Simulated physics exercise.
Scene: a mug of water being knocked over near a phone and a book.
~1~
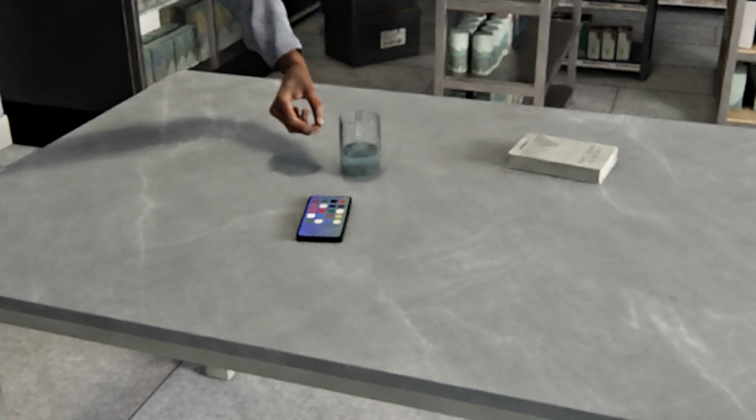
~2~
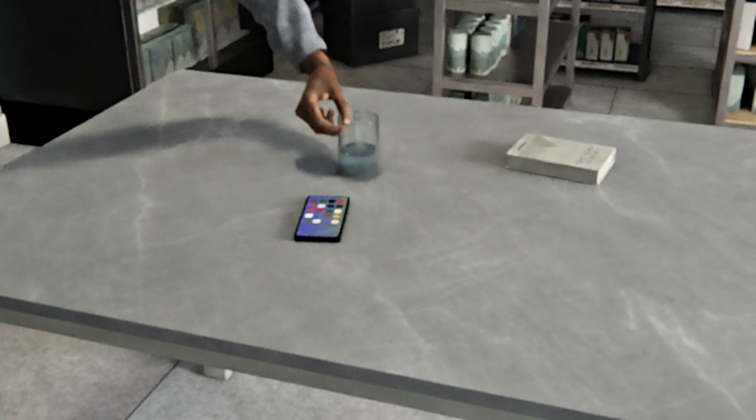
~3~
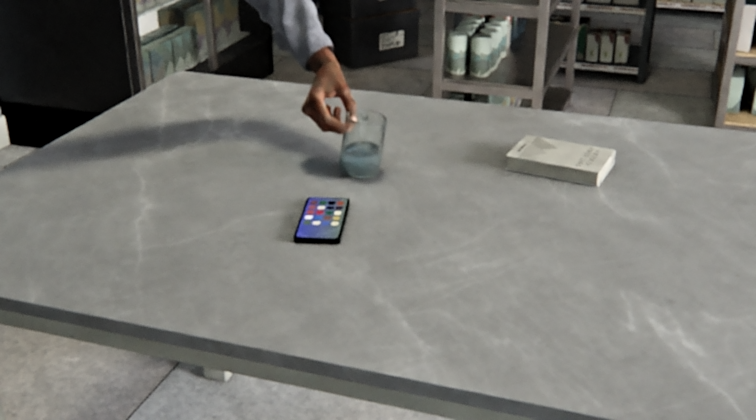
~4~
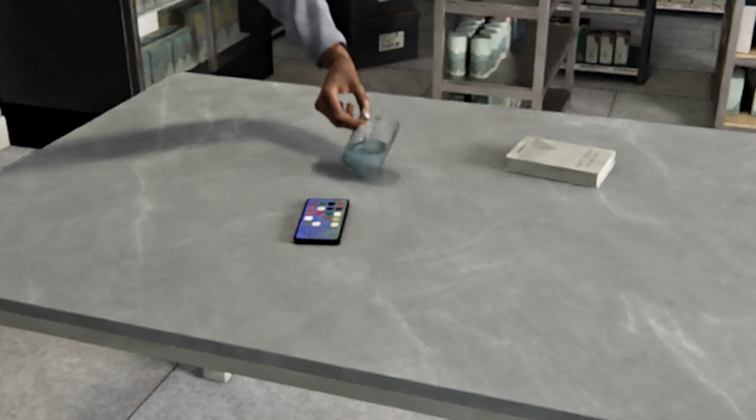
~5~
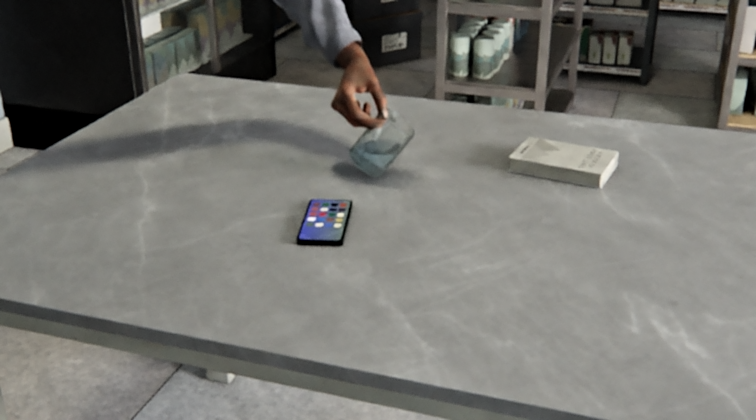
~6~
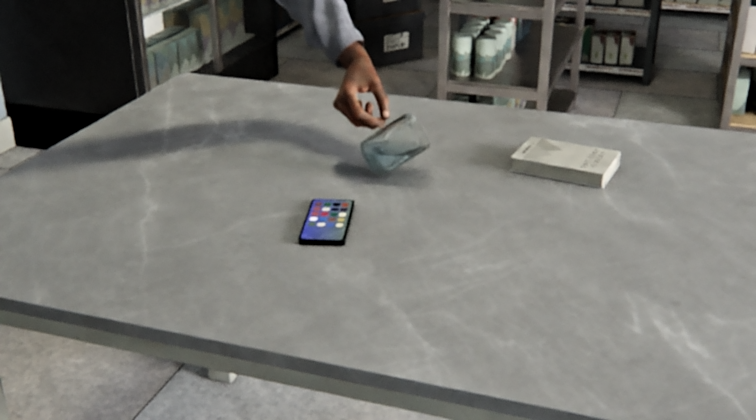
On a grey marbled table, a hand reaching to a clear mug of water and tilting it rightward, beside a phone and book.
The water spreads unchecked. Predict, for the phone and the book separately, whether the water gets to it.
At the end, the phone stays free of the spill; the book is moistened.
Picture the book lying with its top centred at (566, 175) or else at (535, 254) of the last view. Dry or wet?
For the first place it is touched by the spill; for the second it is missed by the spill.
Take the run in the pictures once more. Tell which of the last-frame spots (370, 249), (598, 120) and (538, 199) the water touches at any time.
Well, in sequence: Spill-free, spill-free, spilled on.
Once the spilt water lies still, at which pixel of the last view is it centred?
About (572, 191).
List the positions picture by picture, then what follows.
In the first picture, it stands upright; mug (360, 142) about a third full; phone (325, 216); book (563, 150).
In the second picture, the hand pushes it; mug about a third full, surface at (359, 151).
In the third picture, the hand pushes it; mug (363, 142) about a third full; book (561, 153).
In the fourth picture, the hand pushes it; mug (371, 141) tipped 25°; phone (323, 218).
In the fifth picture, the hand pushes it; mug (383, 141) tipped 35°.
In the sixth picture, it is falling; mug (396, 144) tipped 55°; phone (327, 219); book (566, 154).
Soon after, the puddle covers about as much as a plate; the phone is dry; the book is wet.
In the end, the puddle covers about as much as a plate; the phone is dry; the book is wet.
